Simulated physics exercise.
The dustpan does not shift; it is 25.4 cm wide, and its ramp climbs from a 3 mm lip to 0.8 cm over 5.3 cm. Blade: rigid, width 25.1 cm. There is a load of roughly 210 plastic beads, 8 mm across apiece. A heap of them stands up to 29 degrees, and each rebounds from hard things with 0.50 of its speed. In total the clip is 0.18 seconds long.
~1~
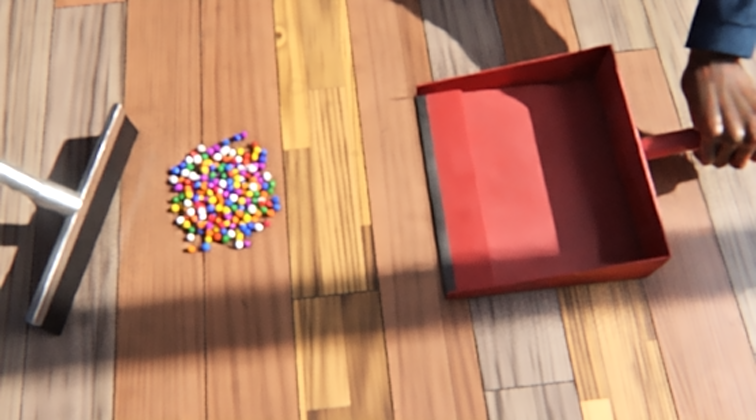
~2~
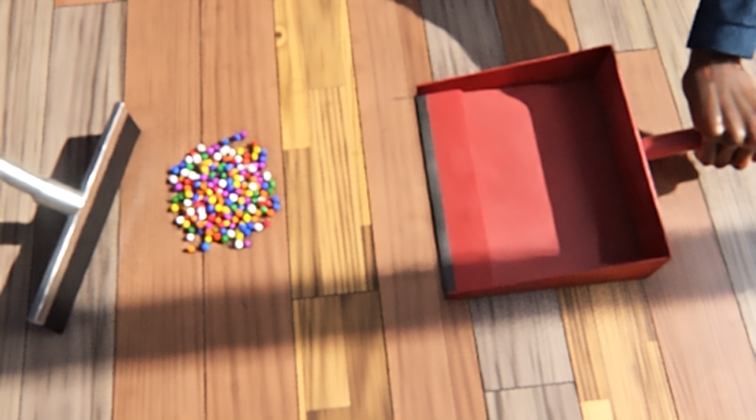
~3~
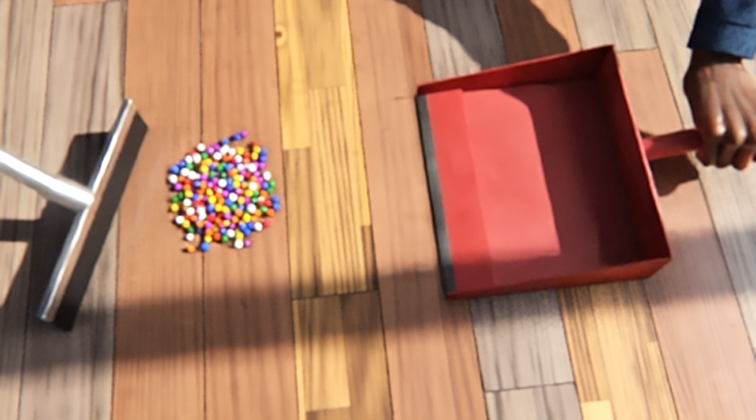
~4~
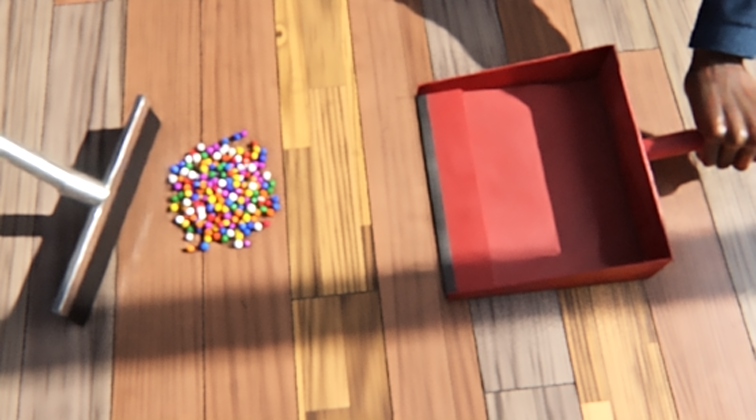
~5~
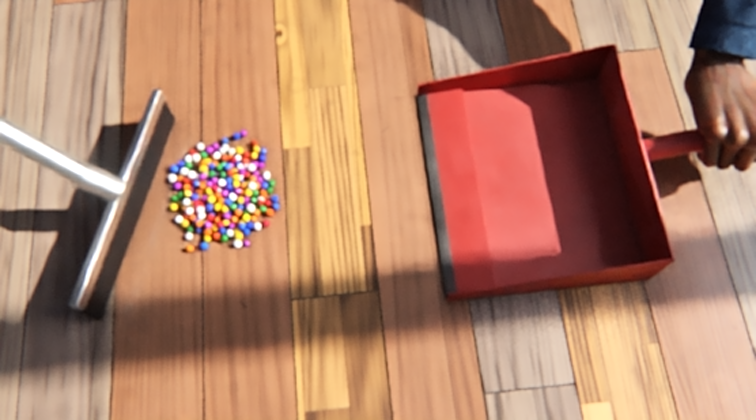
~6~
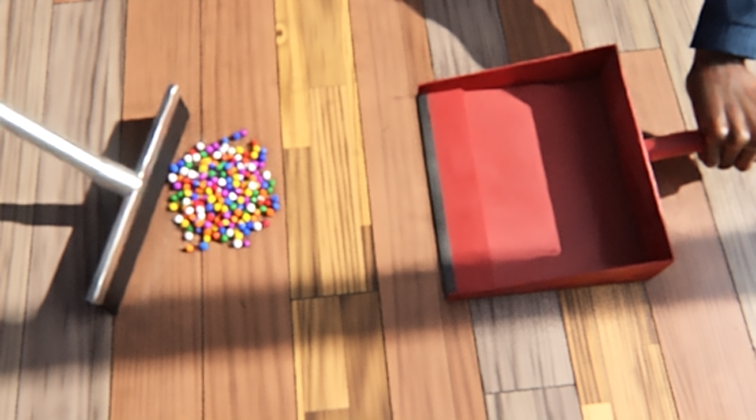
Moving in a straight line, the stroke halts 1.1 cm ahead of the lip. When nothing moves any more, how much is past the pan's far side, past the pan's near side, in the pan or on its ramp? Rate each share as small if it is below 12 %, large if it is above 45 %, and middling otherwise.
Past the pan's far side: Small, past the pan's near side: Small, in the pan or on its ramp: Small.
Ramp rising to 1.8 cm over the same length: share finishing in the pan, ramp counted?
It would be roughly 0 percent.
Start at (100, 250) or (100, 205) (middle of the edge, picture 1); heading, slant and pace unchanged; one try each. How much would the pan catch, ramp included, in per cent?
Around 0 percent, then around 0 percent.
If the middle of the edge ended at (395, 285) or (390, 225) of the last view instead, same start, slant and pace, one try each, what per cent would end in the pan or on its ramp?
Some 20 per cent on the first try, 15 per cent on the second.
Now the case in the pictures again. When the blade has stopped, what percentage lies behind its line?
10 %.
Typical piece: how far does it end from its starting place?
Median: Approx. 20 cm.
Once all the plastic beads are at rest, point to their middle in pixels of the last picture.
After settling, the middle sits near (409, 187).
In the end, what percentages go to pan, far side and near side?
The far side ends with 5 per cent, the near side with 0 per cent and the pan with 0 per cent.
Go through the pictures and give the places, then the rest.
In the first frame, blade from (36, 320) to (119, 112), moved 0.0 cm, 0 of the pieces shifted so far; middle of the pieces at (220, 193); pan at (542, 180).
In the second frame, blade from (38, 319) to (122, 110), moved 0.3 cm, 0 of the pieces shifted so far; middle of the pieces at (220, 192).
In the third frame, blade from (47, 316) to (130, 107), moved 1.3 cm, 0 of the pieces shifted so far; middle of the pieces at (219, 192).
In the fourth frame, blade from (62, 311) to (144, 103), moved 2.9 cm, 0 of the pieces shifted so far; middle of the pieces at (219, 192).
In the fifth frame, blade from (79, 305) to (159, 98), moved 4.6 cm, 0 of the pieces shifted so far; middle of the pieces at (219, 192).
In the sixth frame, blade from (96, 299) to (174, 93), moved 6.4 cm, 0 of the pieces shifted so far; middle of the pieces at (219, 191); pan at (544, 181).
Then, 0.27 s after the last picture, middle of the blade 18 cm from the lip; 0 % over the lip, far side 0 %, near side 0 %.
Then, 0.45 s after the last picture, middle of the blade 10 cm from the lip; 0 % over the lip, far side 5 %, near side 0 %.
Then, 0.75 s after the last picture, middle of the blade 5 cm from the lip; 0 % over the lip, far side 5 %, near side 0 %.
In the end, far side 5 %, near side 0 %, pan 0 %, in front of the lip or behind the blade 90 %.
